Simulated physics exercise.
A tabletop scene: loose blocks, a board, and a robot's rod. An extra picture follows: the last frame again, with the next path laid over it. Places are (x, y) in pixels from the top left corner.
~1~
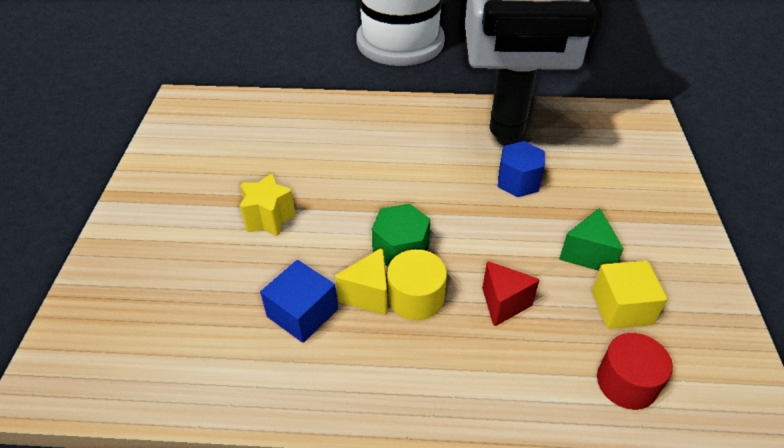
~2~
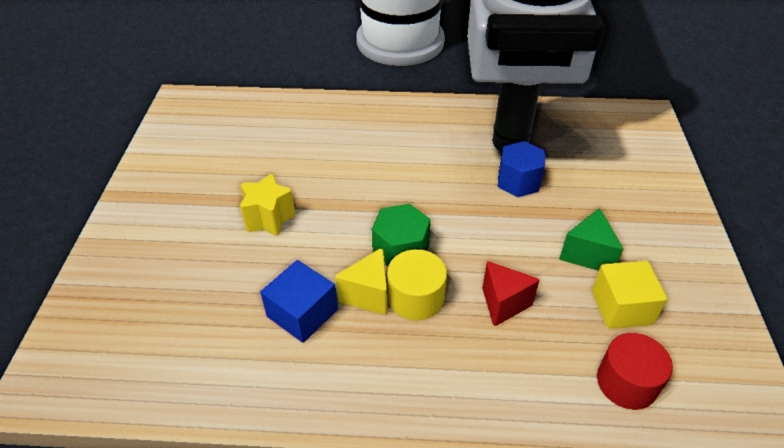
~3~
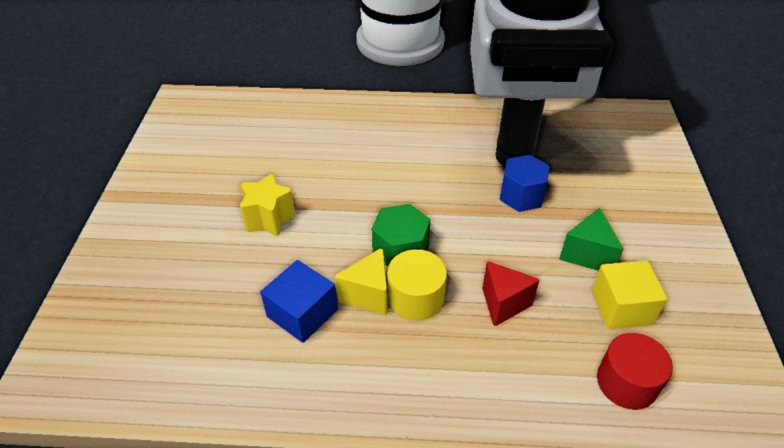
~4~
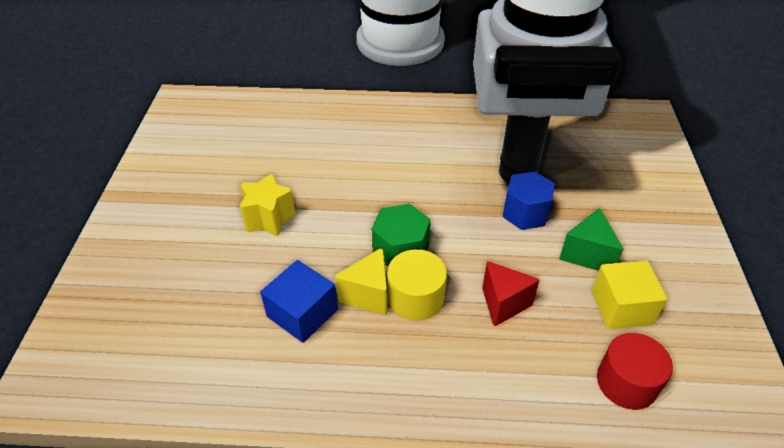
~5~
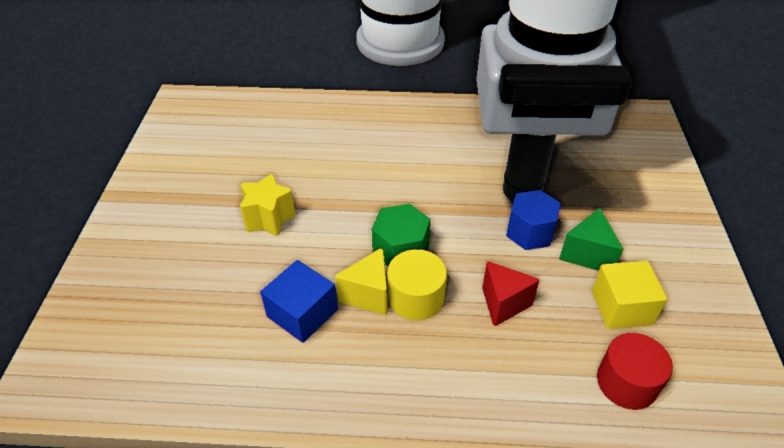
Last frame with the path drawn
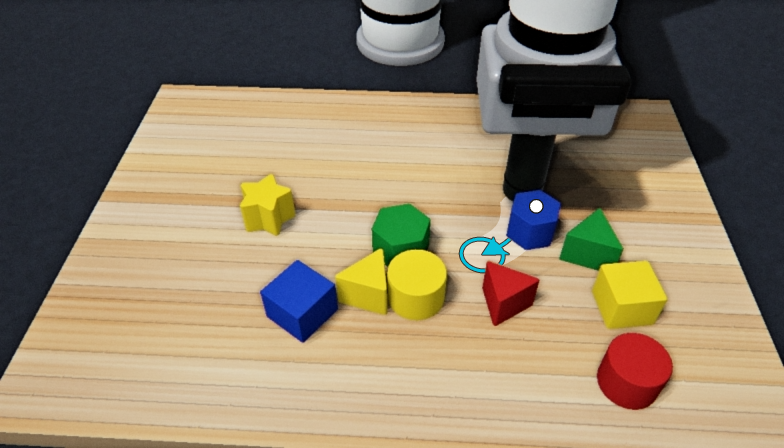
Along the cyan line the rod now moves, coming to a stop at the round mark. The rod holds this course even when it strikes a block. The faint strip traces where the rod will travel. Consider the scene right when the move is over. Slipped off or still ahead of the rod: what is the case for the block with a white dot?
Final position: To the side or behind.
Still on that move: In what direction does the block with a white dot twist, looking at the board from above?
It ends up turned anticlockwise.
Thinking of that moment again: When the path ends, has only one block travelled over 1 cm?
Yes, that is what happens.
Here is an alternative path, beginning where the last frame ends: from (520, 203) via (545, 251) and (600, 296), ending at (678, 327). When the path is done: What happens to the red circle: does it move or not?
That block stands still.
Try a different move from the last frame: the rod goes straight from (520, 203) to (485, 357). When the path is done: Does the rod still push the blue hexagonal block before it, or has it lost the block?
It comes off the rod's front.
The drawn path runs from (520, 203) over (519, 223) and (506, 242) to (482, 255); the dot is on the blue hexagonal block.
On the path given first. Halfway along, rod at (516, 224); blue hexagonal block at (542, 240), turned 15° anticlockwise.
At the end, rod at (484, 244); red triangular block not moved; blue hexagonal block at (543, 245), turned 25° anticlockwise.
